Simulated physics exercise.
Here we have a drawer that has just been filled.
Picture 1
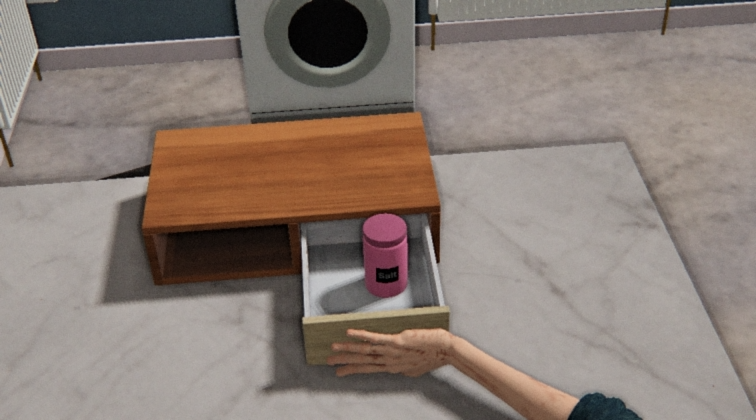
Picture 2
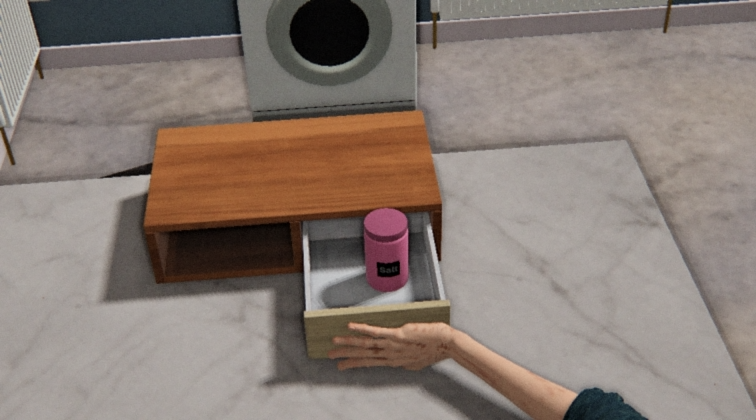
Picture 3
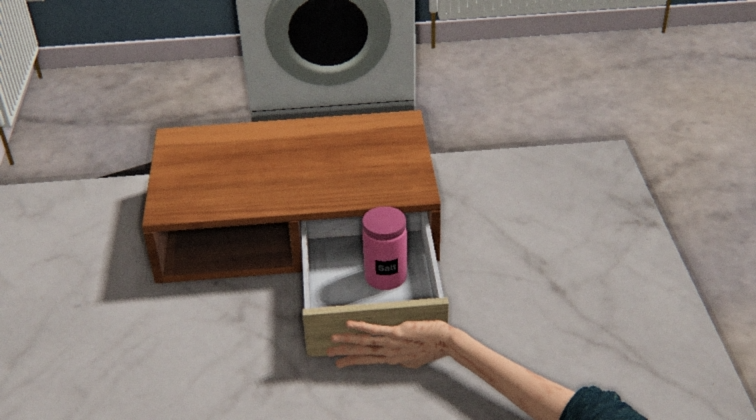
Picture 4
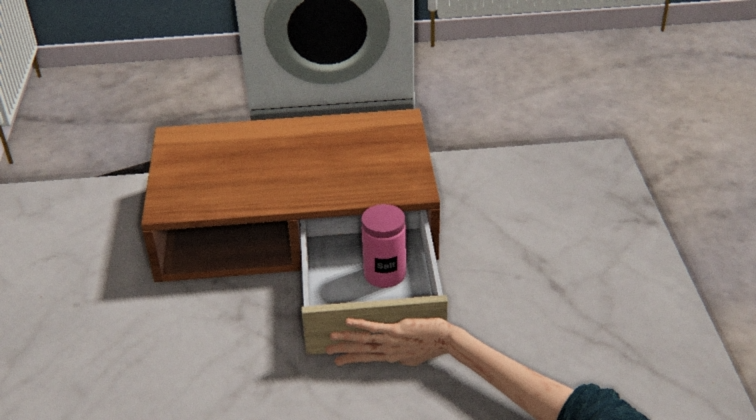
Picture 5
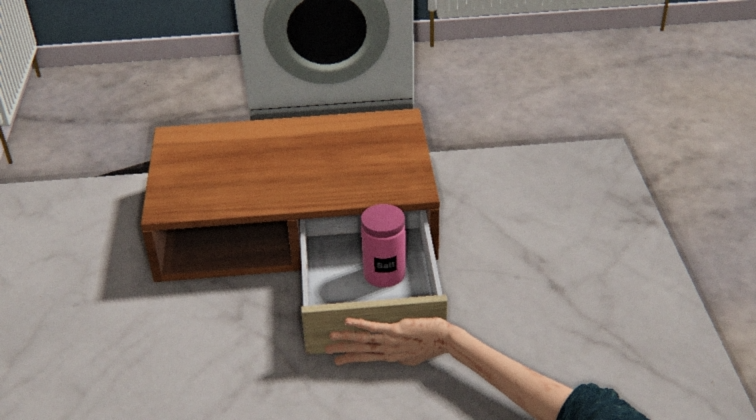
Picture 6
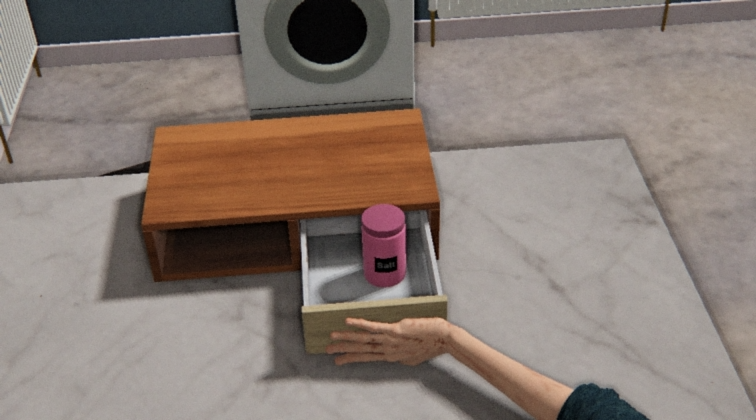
A hand nudging an open drawer holding a pink jar slightly inward on a wooden chest, then resting almost still against its front.
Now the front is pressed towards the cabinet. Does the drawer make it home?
The drawer will not close.
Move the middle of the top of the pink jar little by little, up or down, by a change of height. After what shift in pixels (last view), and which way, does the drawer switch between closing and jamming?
Some 8 pixels, down.
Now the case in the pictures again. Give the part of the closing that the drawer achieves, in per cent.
Some 45 per cent of the way.
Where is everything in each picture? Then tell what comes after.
In the first frame, drawer (370, 281) wide open; pink jar (385, 256).
In the second frame, drawer (371, 275) wide open; chest (295, 193).
In the third frame, drawer (370, 273) wide open; pink jar (385, 249).
In the fourth frame, drawer (369, 271) wide open; chest (293, 192).
In the fifth frame, drawer (369, 270) wide open; pink jar (383, 246).
In the sixth frame, drawer (369, 270) wide open; chest (293, 191).
Then, 0.30 s after the last picture, drawer starting in.
Then, 0.60 s after the last picture, drawer about half in.
At rest, the drawer jams.
